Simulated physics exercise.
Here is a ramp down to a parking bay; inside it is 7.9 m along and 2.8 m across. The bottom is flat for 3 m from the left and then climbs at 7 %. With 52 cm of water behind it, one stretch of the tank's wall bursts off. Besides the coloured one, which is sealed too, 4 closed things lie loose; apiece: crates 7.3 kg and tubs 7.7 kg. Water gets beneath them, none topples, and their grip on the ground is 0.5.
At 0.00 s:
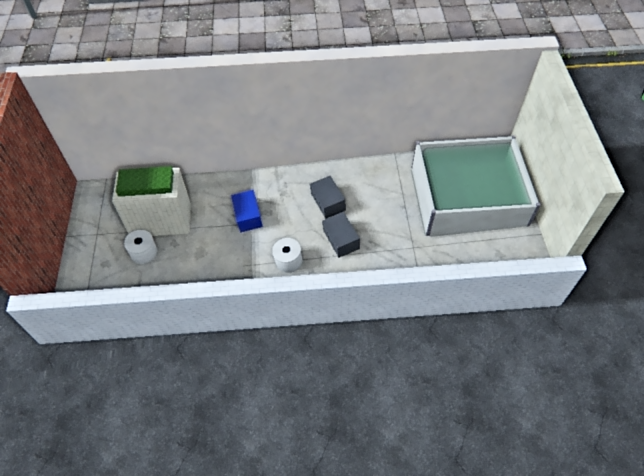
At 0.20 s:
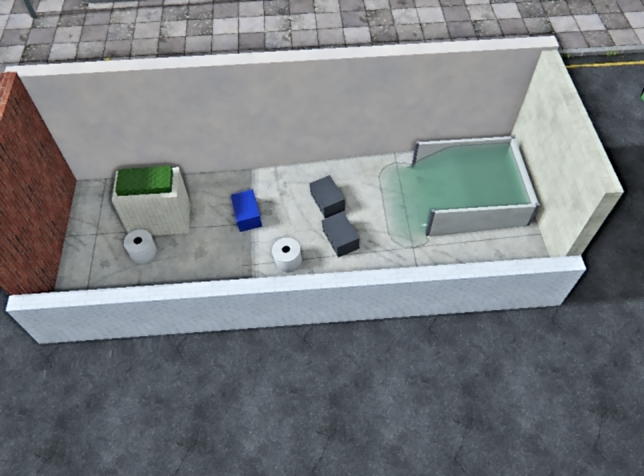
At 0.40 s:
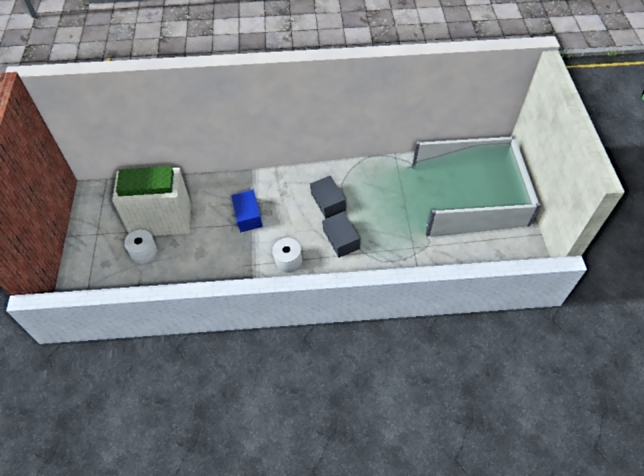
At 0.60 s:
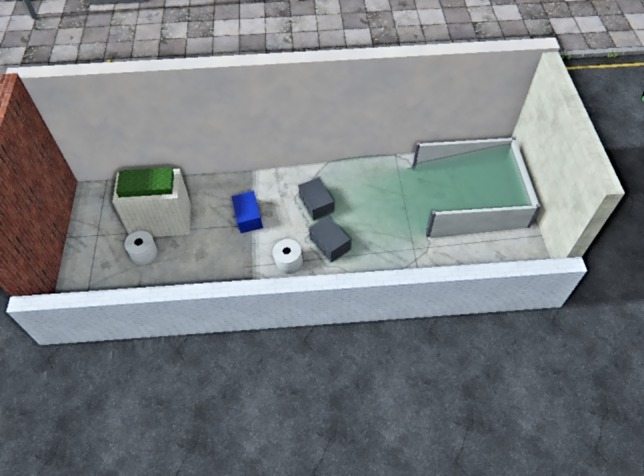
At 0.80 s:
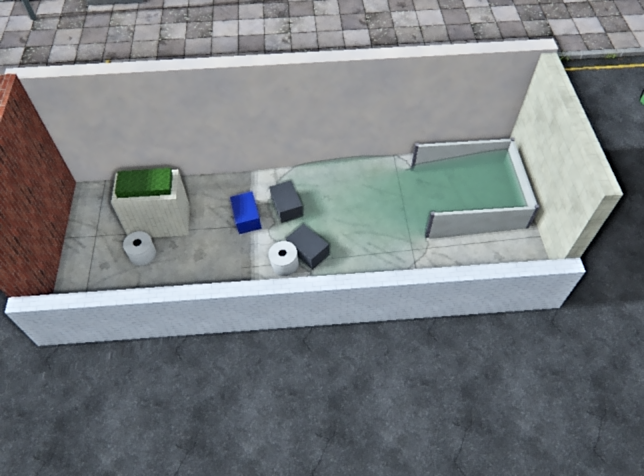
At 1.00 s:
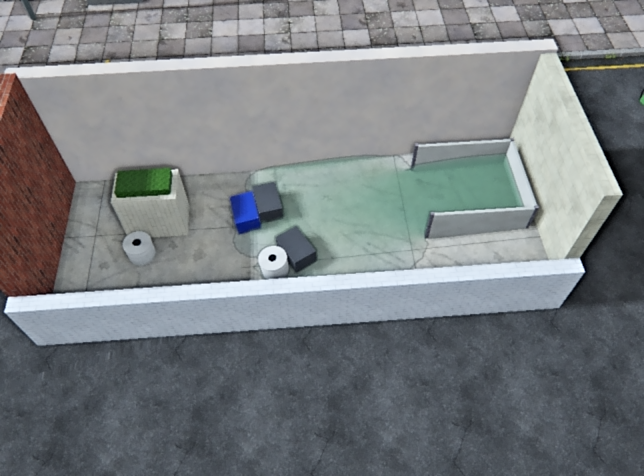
Water poured left out of a tank once its end wall was gone and spread across the floor, pushing two dark gray crates toward the blue one and nudging a nearby white tub slightly.
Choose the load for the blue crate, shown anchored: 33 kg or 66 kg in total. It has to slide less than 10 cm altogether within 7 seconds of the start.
I expect that neither weight holds it.
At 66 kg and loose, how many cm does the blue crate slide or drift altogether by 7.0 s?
About 60 cm.
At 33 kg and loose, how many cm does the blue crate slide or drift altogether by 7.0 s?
About 80 cm.
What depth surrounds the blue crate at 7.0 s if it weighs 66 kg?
About 11 cm.
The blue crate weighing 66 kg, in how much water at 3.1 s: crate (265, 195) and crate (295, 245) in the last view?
Roughly 11 and 21 cm.
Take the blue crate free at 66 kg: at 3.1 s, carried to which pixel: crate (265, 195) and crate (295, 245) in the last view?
Around (168, 178) and (68, 258).
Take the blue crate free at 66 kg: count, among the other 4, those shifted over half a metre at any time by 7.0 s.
I count 4.
After 1.4 s the blue crate would be 40 cm from its start with 33 kg and 13 cm from its start with 66 kg; 11 cm of water round it then.
After 3.1 s the blue crate would be 80 cm from its start with 33 kg and 65 cm from its start with 66 kg; 8 cm of water round it then.
After 4.9 s the blue crate would be 77 cm from its start with 33 kg and 65 cm from its start with 66 kg; 9 cm of water round it then.
After 7.0 s the blue crate would be 76 cm from its start with 33 kg and 65 cm from its start with 66 kg; 11 cm of water round it then.
